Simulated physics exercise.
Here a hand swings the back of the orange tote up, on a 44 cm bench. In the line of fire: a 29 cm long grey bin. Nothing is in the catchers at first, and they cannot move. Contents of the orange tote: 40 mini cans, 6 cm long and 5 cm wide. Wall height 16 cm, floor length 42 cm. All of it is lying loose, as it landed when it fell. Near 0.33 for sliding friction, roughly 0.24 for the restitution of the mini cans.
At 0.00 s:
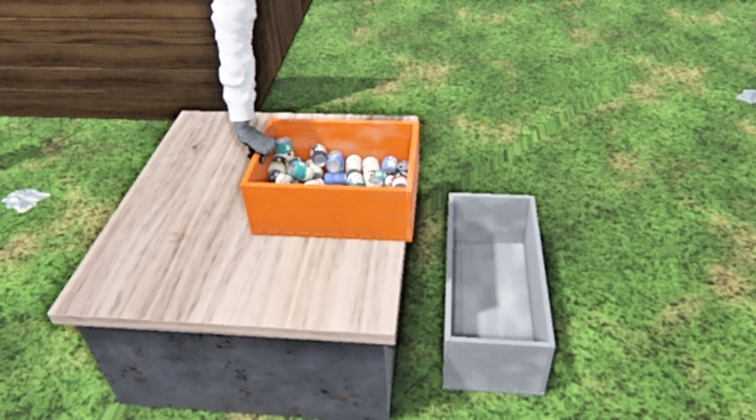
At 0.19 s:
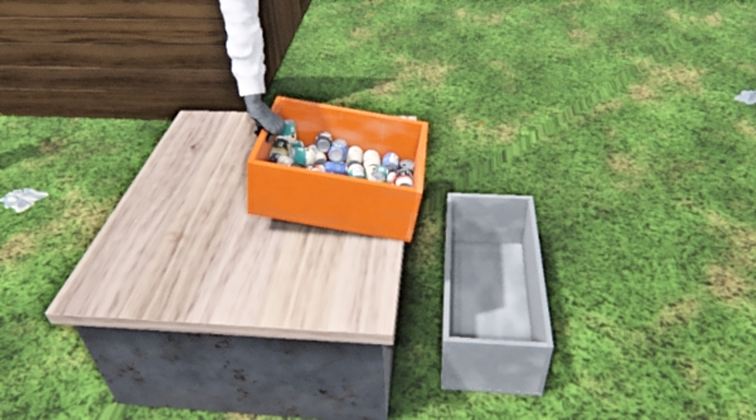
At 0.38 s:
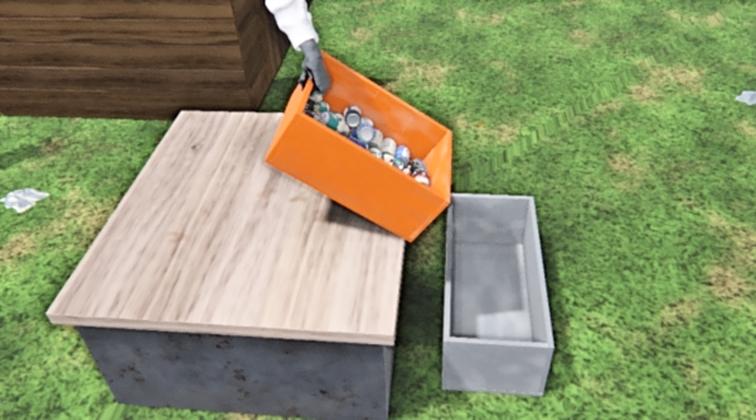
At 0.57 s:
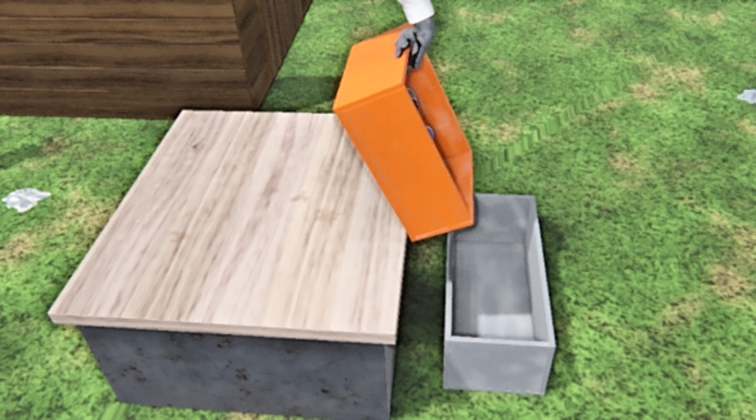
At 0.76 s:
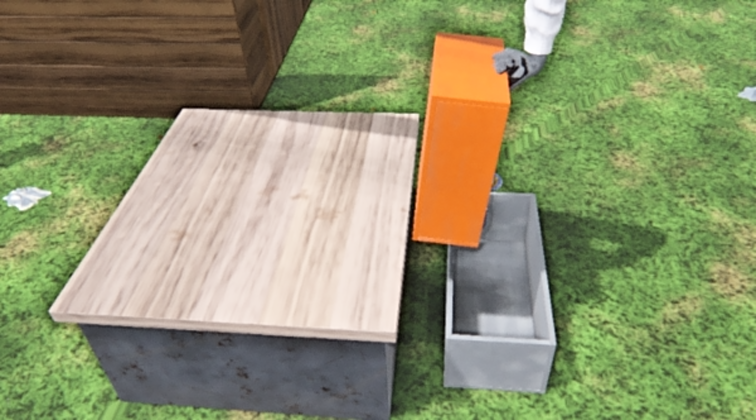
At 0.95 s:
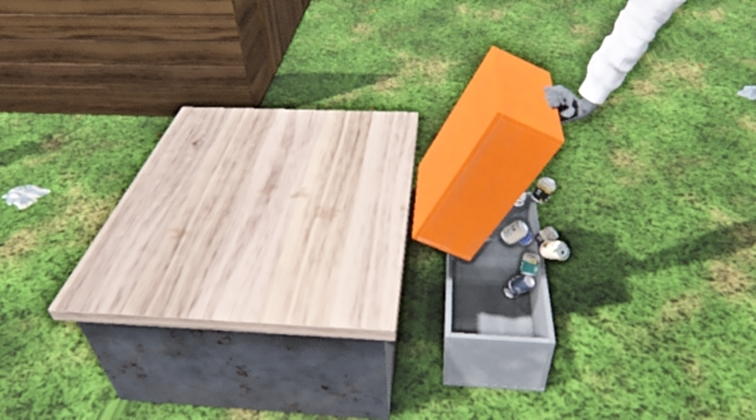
On the grass, a gloved hand tips an orange tote and cans tumble out over a grey bin.
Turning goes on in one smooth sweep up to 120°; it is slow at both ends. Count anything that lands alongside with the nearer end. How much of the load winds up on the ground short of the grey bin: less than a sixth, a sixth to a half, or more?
Not even a sixth.
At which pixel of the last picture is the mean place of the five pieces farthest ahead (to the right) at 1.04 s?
I'd say near (578, 268).
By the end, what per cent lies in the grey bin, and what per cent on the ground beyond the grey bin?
Close to 70 and 30 percent respectively.
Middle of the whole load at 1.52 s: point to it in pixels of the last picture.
About (517, 295).
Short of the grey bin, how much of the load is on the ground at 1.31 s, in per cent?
I'd say near 0 per cent at that moment.
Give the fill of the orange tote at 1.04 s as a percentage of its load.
Still in there: Some 30 per cent.
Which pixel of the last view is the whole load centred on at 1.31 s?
(512, 292).
After 1.04 s, tilt 120°; 11 still in the orange tote, 6 in the grey bin, 2 on the ground beyond the grey bin and 21 in the air.
After 1.16 s, tilt 120°; 5 still in the orange tote, 17 in the grey bin, 5 on the ground beyond the grey bin and 13 in the air.
After 1.31 s, tilt 120°; 22 in the grey bin, 11 on the ground beyond the grey bin and 7 in the air.
Outcome (at 1.52 s), 27 in the grey bin and 13 on the ground beyond the grey bin. Asked share, 0 of 40, 0 per cent.
